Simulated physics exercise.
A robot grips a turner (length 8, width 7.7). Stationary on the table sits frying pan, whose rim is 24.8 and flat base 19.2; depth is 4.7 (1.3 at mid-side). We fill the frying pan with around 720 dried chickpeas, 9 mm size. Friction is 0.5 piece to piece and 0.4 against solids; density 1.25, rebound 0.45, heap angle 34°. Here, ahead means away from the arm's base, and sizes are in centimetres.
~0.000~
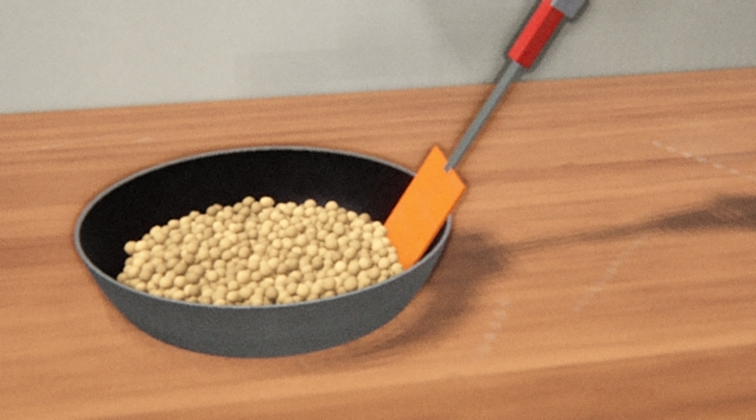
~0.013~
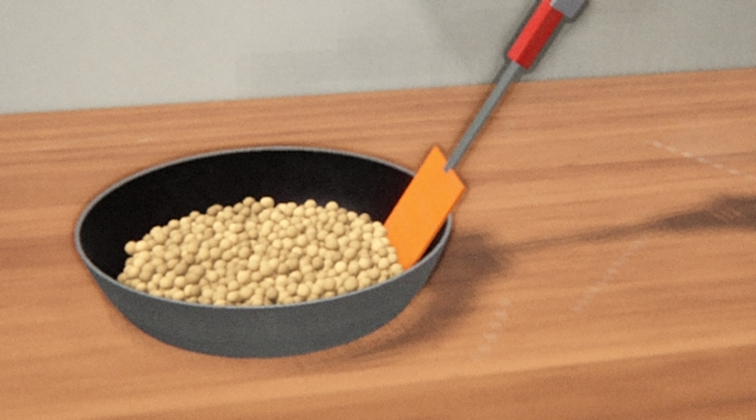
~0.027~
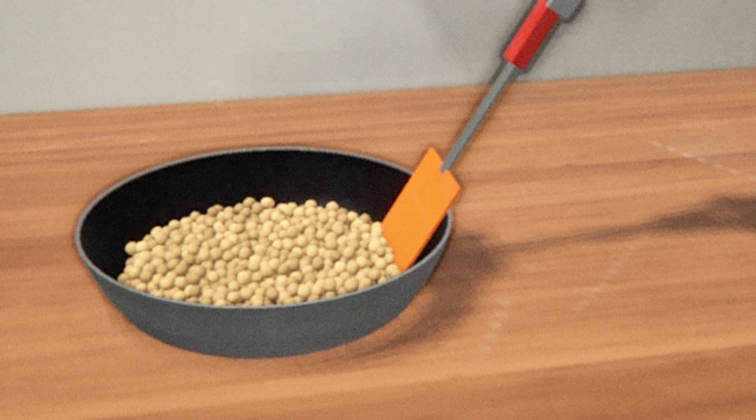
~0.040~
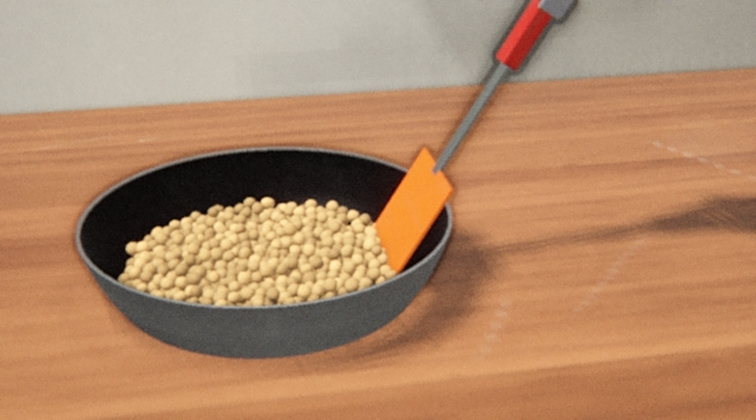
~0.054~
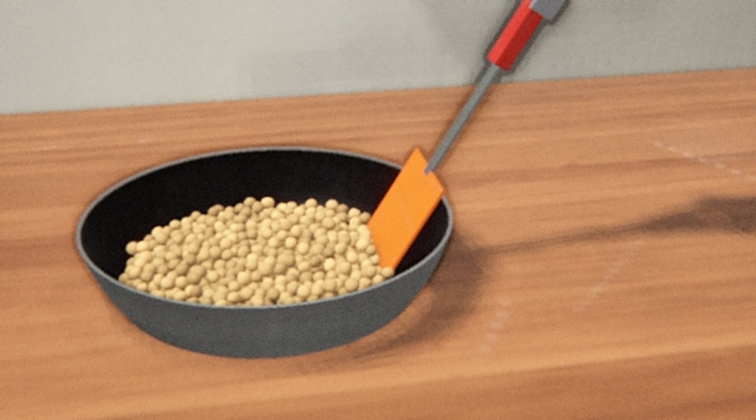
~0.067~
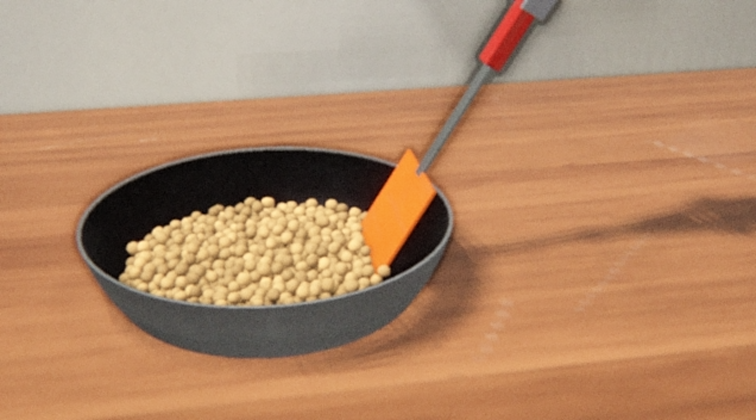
Dark frying pan of dried chickpeas sitting on a wooden table as an orange turner blade shifts slightly left inside its right side.
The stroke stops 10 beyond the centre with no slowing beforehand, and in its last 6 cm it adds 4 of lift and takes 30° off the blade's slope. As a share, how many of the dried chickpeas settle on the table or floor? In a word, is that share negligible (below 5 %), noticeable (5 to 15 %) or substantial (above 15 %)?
In a word, noticeable.
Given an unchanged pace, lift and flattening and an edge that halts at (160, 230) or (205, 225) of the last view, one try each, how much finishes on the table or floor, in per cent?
Try 1: Approx. 0 %; try 2: Approx. 0 %.
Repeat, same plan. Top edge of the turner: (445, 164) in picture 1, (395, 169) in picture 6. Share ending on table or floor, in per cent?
15 %.
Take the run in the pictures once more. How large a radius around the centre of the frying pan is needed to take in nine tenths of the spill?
It comes to about 30 cm.
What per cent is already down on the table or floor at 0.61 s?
It works out to about 8 in a hundred.
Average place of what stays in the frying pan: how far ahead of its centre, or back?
4.0 cm ahead.
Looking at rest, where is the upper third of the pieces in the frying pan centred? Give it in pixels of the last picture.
Look near (145, 264).
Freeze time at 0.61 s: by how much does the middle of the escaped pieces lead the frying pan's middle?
Some 18 cm.
After 0.20 s, sloping 58°, highest piece 3 above the table; 720 in the frying pan.
After 0.34 s, sloping 48°, highest piece 5 above the table; 720 in the frying pan.
After 0.61 s, sloping 28°, highest piece 6 above the table; 666 in the frying pan, 54 on the table or floor.
After 1.66 s, sloping 28°, highest piece 5 above the table; 666 in the frying pan, 54 on the table or floor.
In the end, 666 in the frying pan, 54 on the table or floor. That is 8 % on the table or floor.
